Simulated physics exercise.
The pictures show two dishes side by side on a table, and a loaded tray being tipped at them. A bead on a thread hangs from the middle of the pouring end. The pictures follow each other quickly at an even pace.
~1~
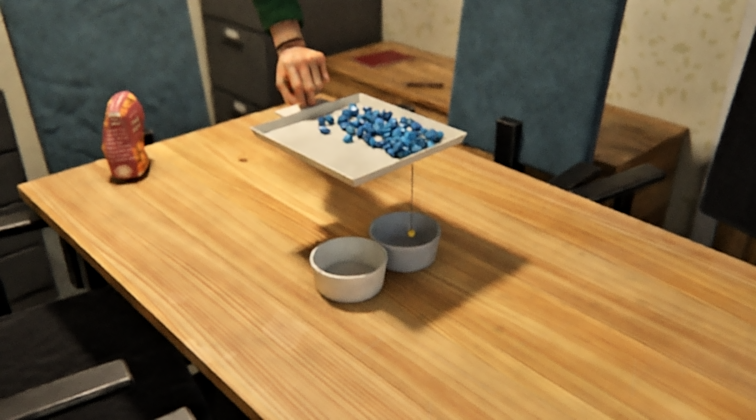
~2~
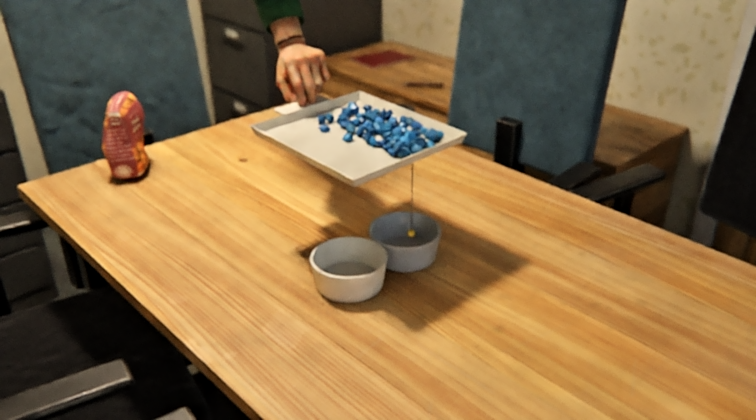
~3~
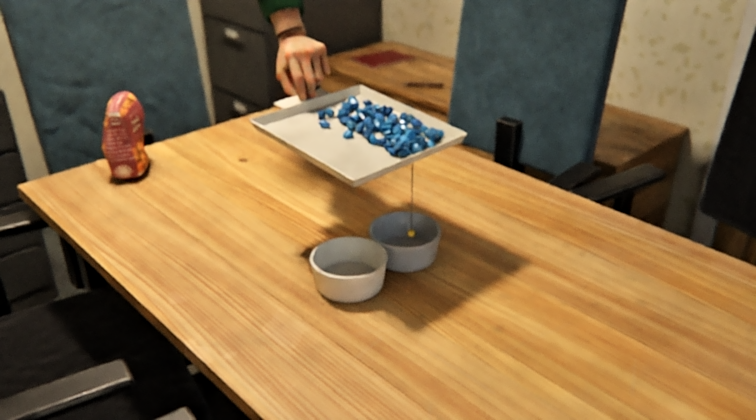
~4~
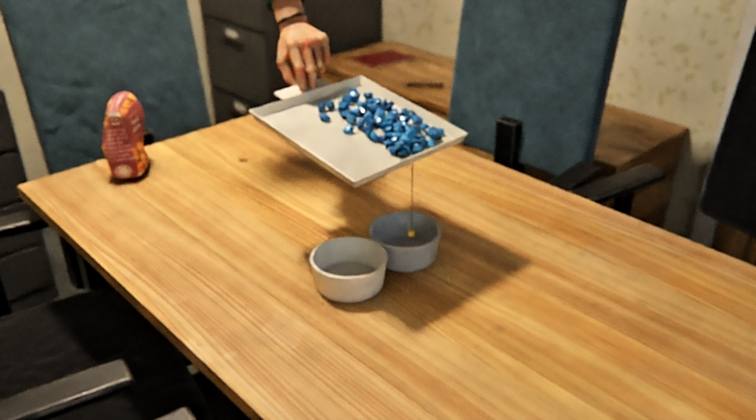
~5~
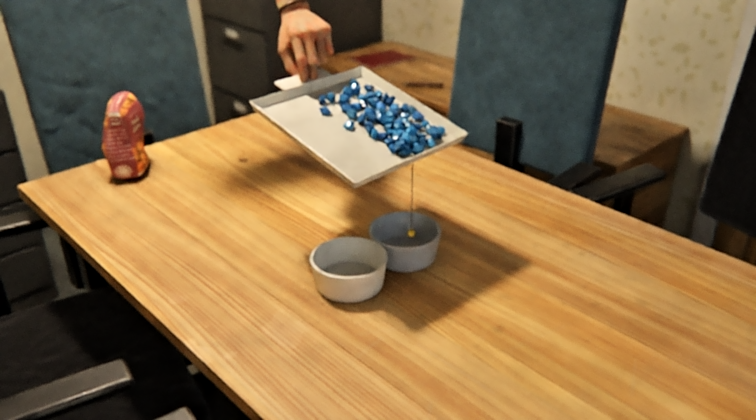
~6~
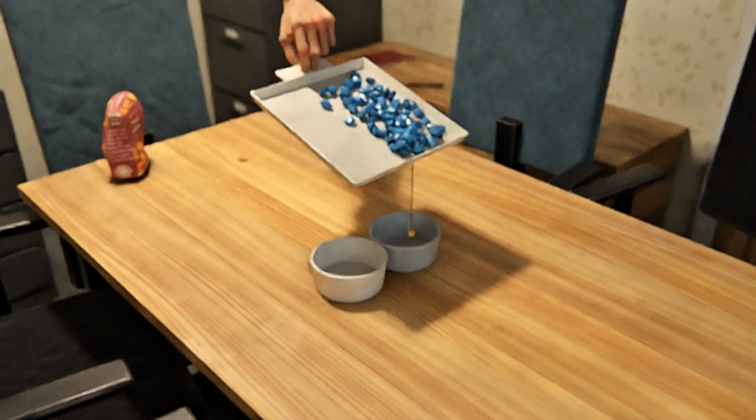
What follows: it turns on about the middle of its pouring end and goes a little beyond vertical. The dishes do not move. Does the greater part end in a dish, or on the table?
The two hold under half of the load.
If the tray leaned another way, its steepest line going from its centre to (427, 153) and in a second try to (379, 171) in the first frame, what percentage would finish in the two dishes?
About 0 and 40 per cent.
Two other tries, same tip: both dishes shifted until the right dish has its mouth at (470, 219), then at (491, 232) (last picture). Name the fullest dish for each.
In turn: The left-hand dish; the left-hand dish.
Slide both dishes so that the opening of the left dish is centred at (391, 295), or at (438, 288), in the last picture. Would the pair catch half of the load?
One: Over half. Two: Under half.
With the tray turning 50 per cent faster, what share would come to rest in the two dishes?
It comes to 0 per cent or so.
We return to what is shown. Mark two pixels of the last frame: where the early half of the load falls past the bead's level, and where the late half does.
The first part at (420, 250); the rest at (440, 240).
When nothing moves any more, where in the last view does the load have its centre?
Around (444, 293).
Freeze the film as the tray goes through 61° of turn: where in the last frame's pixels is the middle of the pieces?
Near (418, 139).
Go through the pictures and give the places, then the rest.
In the first frame, corners of the pouring end at (354, 176) and (461, 133), level; middle of the load at (385, 133), aquarium stones; left dish at (374, 283); right dish at (429, 253); bead on its thread at (411, 233).
In the second frame, corners of the pouring end at (354, 177) and (461, 133), level; middle of the load at (385, 132).
In the third frame, corners of the pouring end at (354, 177) and (462, 133), tipped barely, level across its low end; middle of the load at (386, 129).
In the fourth frame, corners of the pouring end at (355, 178) and (462, 133), tipped a little, level across its low end; middle of the load at (386, 126).
In the fifth frame, corners of the pouring end at (355, 179) and (463, 133), tipped a little, level across its low end; middle of the load at (387, 122).
In the sixth frame, corners of the pouring end at (356, 180) and (463, 133), tipped clearly, level across its low end; middle of the load at (388, 119); left dish at (374, 283); right dish at (429, 253).
Soon after the last picture, tray tipped steeply; nearly all on the tray; a small part in the air.
A little later, tray tipped right over; a stray few on the tray; most outside both; a small part in the air.
Later still, tray tipped past a quarter turn; all outside both.
At rest, tray tipped past a quarter turn; none in the left dish; none in the right dish; all outside both.
